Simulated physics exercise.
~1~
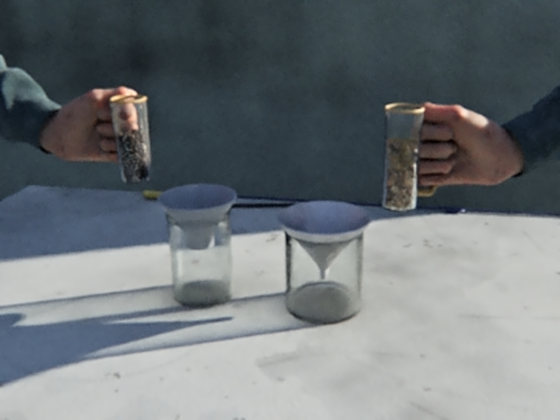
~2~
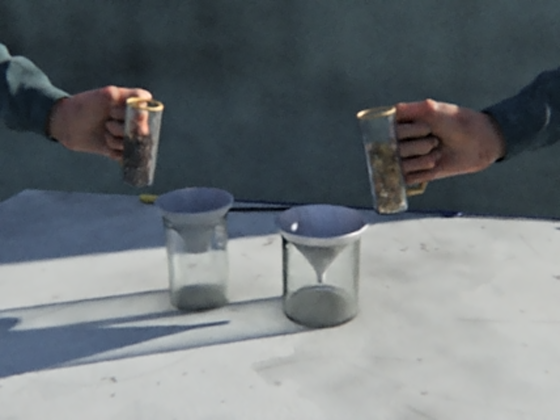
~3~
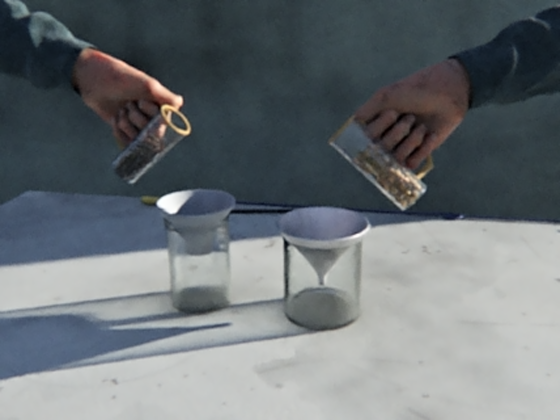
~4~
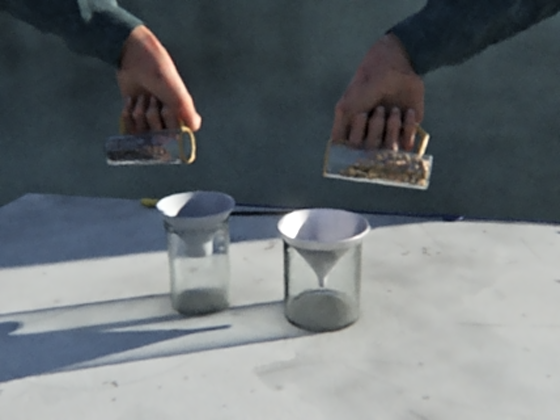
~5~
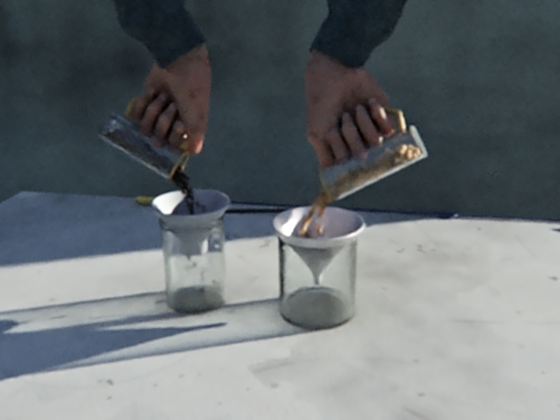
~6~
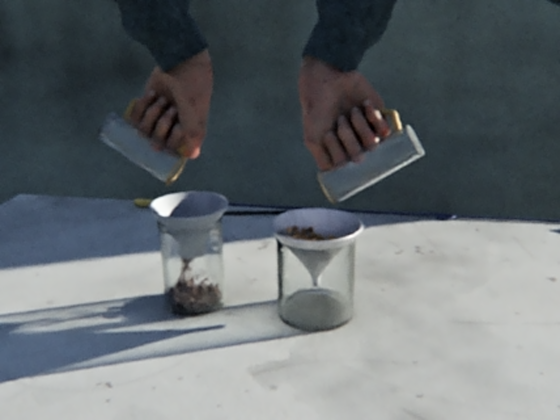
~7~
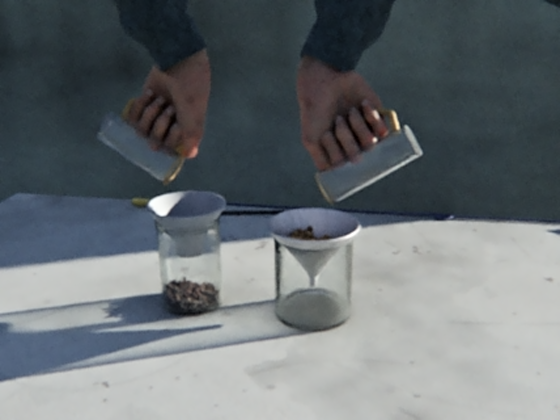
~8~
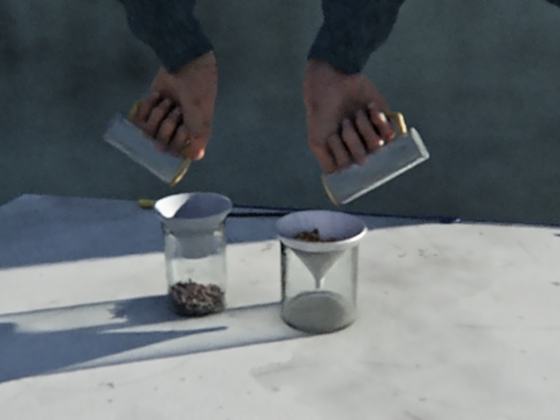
We see two hands tip cups of loose, dark and brownish bits over a pair of funnels set in glass jars on a table. The left cupful runs through and settles in its jar, while the right cupful stays stuck in its funnel, with none dropping below.
